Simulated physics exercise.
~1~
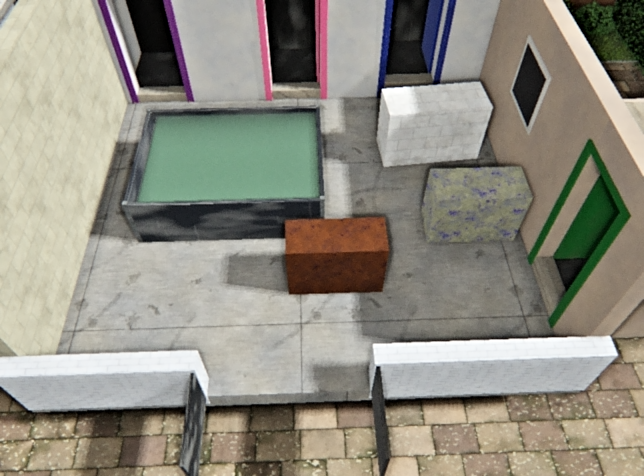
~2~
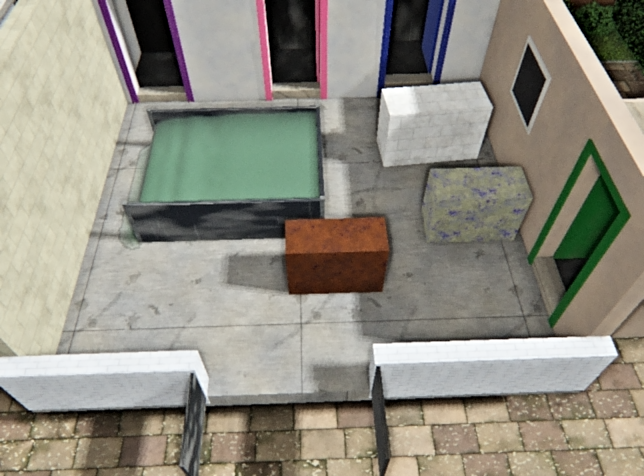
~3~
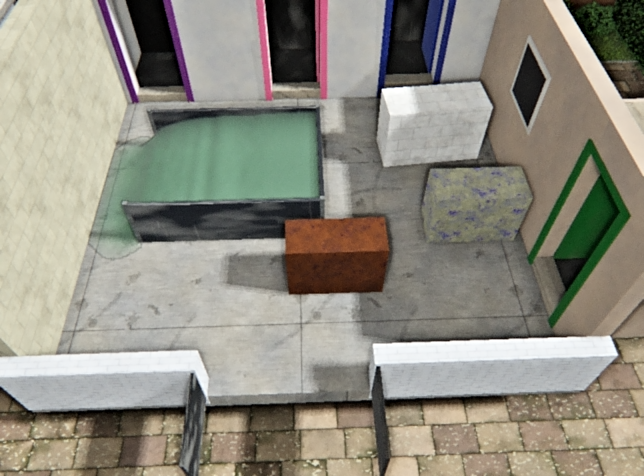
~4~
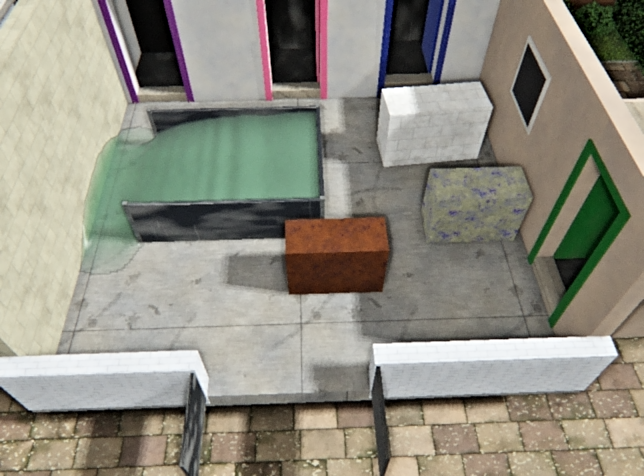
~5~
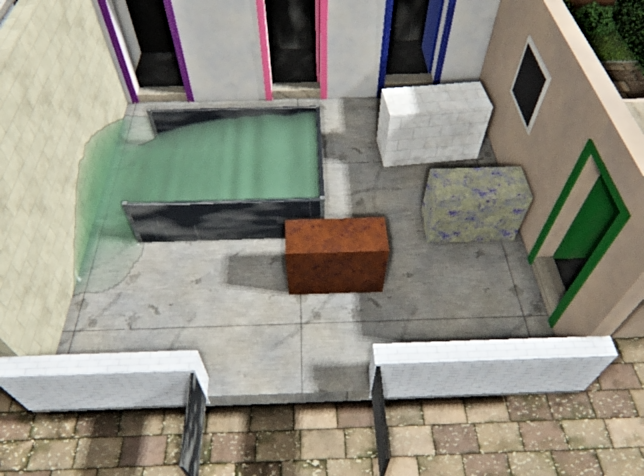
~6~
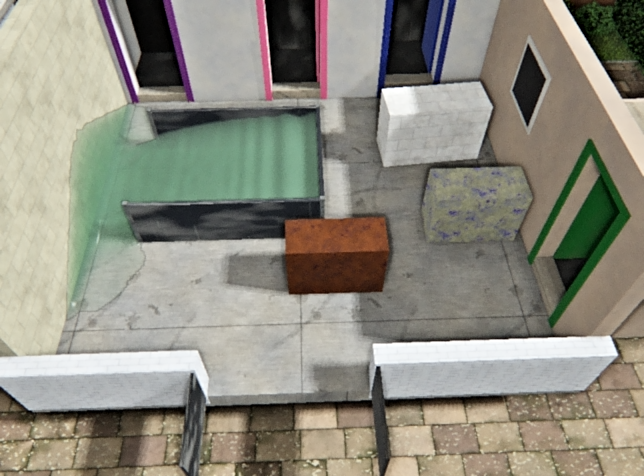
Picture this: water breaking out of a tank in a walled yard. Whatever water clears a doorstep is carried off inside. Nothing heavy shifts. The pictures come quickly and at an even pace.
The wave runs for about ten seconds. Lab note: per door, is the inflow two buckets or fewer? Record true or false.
Purple door false; blue door true; pink door true; green door true.
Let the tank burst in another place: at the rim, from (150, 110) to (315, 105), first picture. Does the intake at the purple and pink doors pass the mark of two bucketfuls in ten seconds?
Note - purple door: Past the mark, pink door: Past the mark.
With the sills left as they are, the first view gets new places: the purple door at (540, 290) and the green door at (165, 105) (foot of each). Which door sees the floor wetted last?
That's the one in purple.
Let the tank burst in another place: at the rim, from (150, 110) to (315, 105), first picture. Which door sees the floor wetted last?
Answer: The one in green.
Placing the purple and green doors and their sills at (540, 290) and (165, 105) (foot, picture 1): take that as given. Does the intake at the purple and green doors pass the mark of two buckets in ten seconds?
What you'd see: The purple door stays within the limit and the green door tops the limit.
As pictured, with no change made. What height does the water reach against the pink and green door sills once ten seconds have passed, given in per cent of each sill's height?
The first sits near 50 in a hundred and the second near 70 in a hundred.
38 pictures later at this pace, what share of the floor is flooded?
I'd say 90 per cent.
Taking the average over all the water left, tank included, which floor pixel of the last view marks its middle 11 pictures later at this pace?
It is near (182, 200).
A moment on, water covers 20 % of the floor; the purple door under two buckets in, the blue door not reached, the pink door not reached, the green door not reached.
Next, water covers 35 % of the floor; the purple door far over two buckets in, the blue door not reached, the pink door wet at the sill, nothing in, the green door not reached.
Then, water covers 70 % of the floor; the purple door far over two buckets in, the blue door wet at the sill, nothing in, the pink door wet at the sill, nothing in, the green door not reached.
Later, water covers 90 % of the floor; the purple door far over two buckets in, the blue door wet at the sill, nothing in, the pink door wet at the sill, nothing in, the green door wet at the sill, nothing in.
In the end, water covers 100 % of the floor; the purple door far over two buckets in, the blue door wet at the sill, nothing in, the pink door wet at the sill, nothing in, the green door wet at the sill, nothing in.
